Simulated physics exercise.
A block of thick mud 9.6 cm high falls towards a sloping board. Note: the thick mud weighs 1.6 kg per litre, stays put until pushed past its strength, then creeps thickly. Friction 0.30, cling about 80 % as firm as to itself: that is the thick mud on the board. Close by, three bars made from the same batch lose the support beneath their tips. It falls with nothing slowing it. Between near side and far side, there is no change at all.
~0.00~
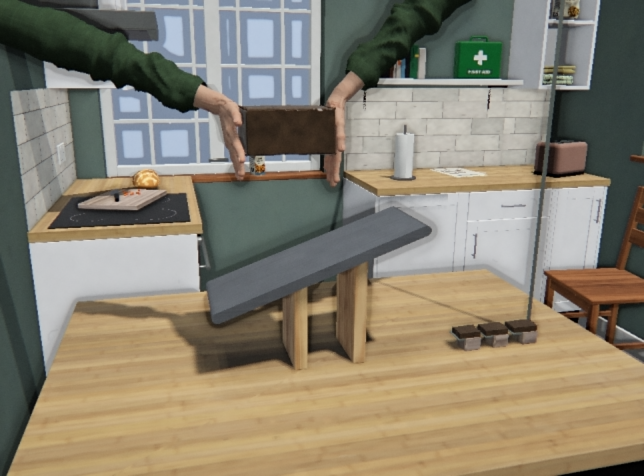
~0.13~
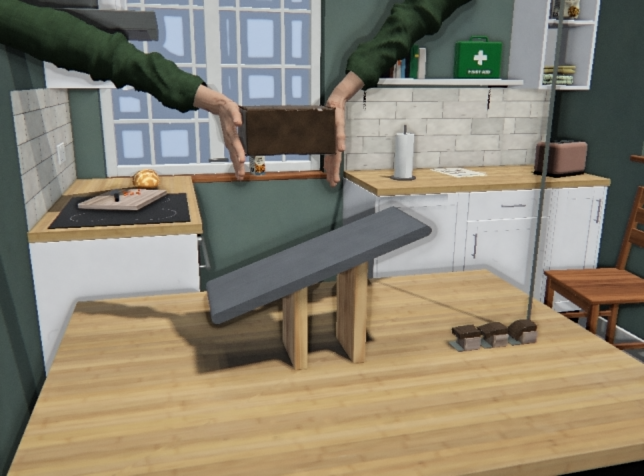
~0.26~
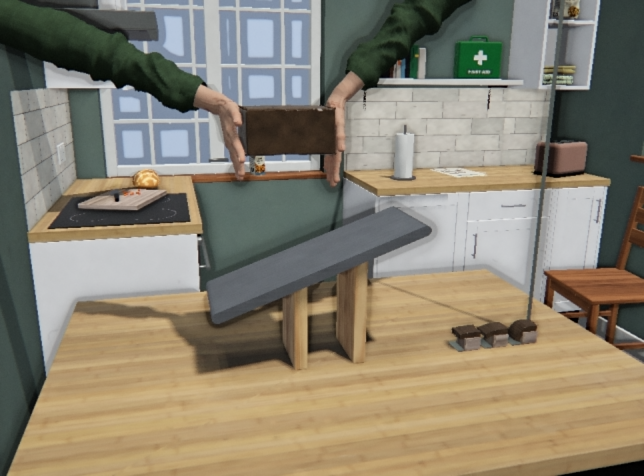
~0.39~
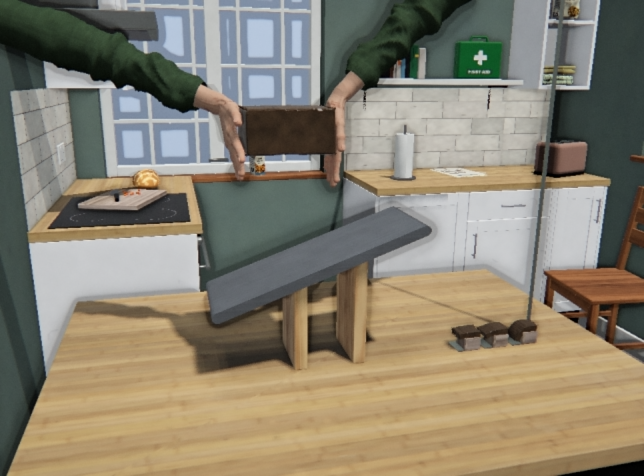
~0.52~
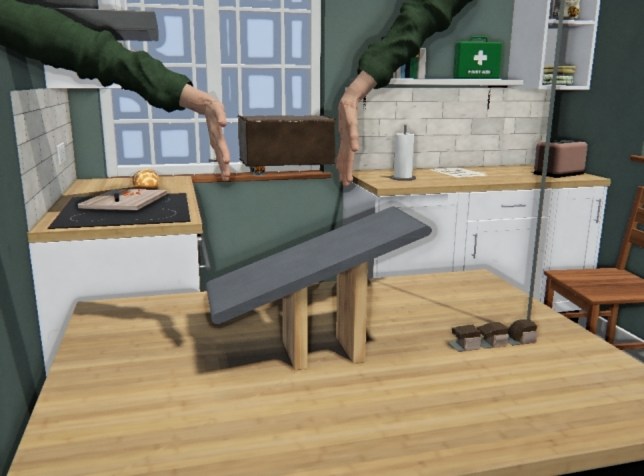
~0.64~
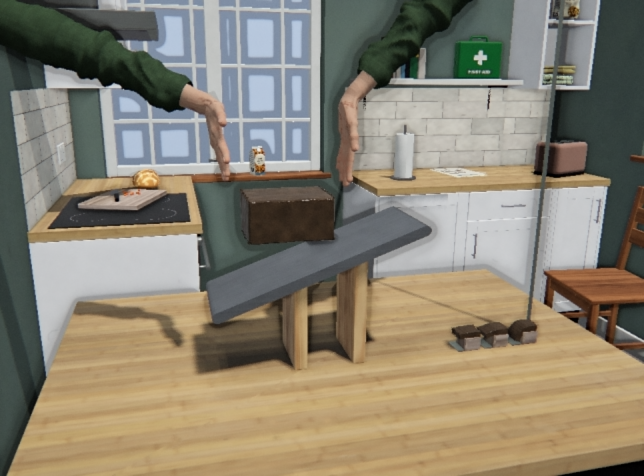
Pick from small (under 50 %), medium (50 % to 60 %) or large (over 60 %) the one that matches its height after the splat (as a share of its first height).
The match is medium.
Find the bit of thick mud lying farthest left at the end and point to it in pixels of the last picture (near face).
Pixel: Approx. (204, 315).
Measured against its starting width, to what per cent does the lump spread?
170 %.
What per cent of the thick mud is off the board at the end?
Some 20 percent lies off the board.
After 0.76 s, it stands 60 % of its first height and none has gone off the board.
After 0.89 s, it stands 56 % of its first height and none has gone off the board.
After 1.03 s, it stands 56 % of its first height and 20 % has gone off the board.
After 1.16 s, it stands 56 % of its first height and 20 % has gone off the board.
After 1.26 s, at the end, it stands 56 % of its first height and 20 % has gone off the board.
